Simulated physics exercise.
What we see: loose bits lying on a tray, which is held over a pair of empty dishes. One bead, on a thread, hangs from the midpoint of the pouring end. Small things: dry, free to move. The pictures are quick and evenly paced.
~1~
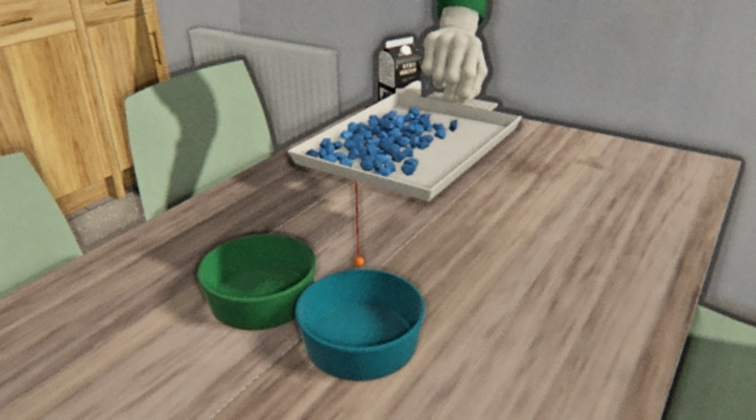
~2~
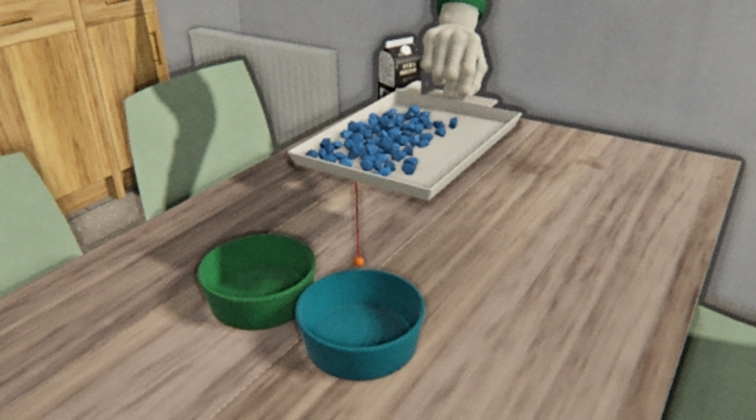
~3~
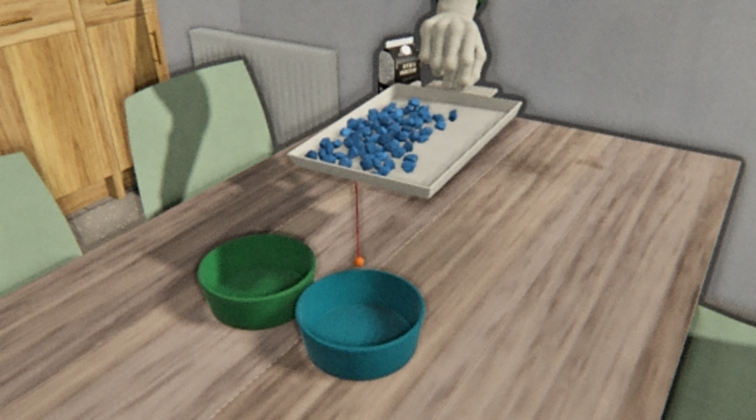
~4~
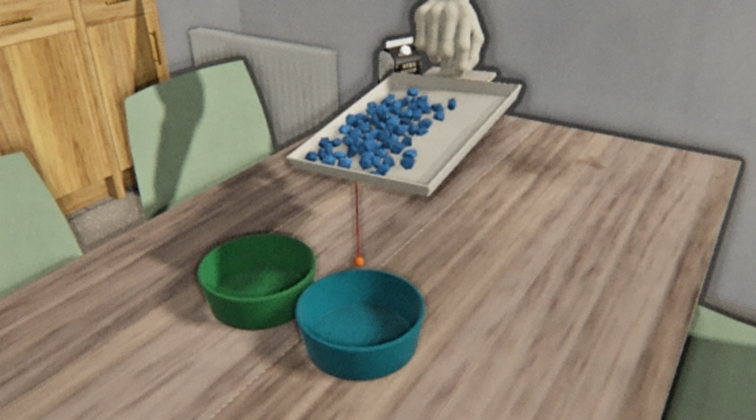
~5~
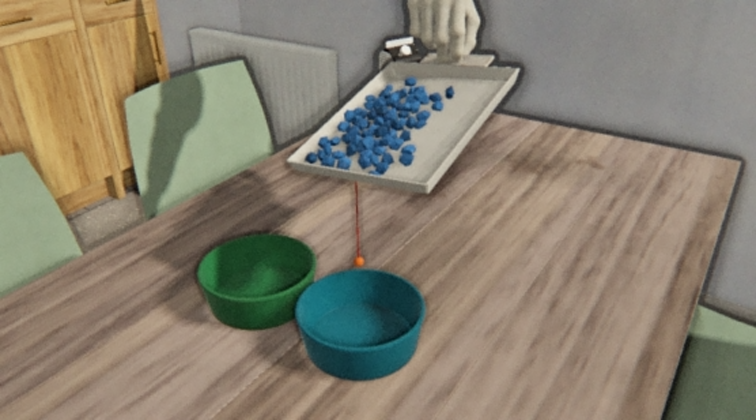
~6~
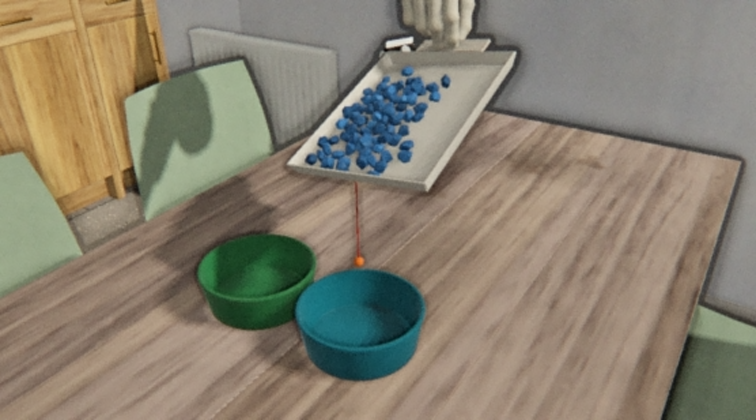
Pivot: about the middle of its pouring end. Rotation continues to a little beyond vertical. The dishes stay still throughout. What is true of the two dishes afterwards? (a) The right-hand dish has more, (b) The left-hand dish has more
Option b: The left-hand dish has more.
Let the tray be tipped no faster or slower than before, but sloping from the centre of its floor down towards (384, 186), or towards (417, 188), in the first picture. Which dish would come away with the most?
Results - the dish on the right side first, the dish on the right side second.
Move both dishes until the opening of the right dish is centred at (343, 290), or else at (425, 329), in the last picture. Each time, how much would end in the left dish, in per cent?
About 40 per cent, then about 80 per cent.
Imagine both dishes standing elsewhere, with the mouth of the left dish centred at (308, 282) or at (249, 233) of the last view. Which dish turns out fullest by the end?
Try 1: The left-side dish; try 2: The right-side dish.
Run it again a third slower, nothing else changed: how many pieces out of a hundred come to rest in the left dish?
I'd expect near 90 per cent.
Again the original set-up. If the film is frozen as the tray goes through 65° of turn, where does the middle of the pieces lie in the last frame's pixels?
The middle of the pieces sits at roughly (323, 152).
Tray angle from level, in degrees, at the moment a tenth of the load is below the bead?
I'd say close to 75 degrees.
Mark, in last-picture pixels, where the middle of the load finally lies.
Near (266, 294), more or less.
Shortly afterwards, tray tipped steeply; all but a few on the tray; only a few in the left dish; a little in the air.
Next, tray tipped past a quarter turn; only a few on the tray; a little in the right dish; the bulk in the left dish; a little outside both; a little in the air.
Some moments later, tray tipped past a quarter turn; a little in the right dish; the bulk in the left dish; only a few outside both; only a few in the air.
In the end, tray tipped past a quarter turn; a little in the right dish; the bulk in the left dish; only a few outside both; only a few in the air.
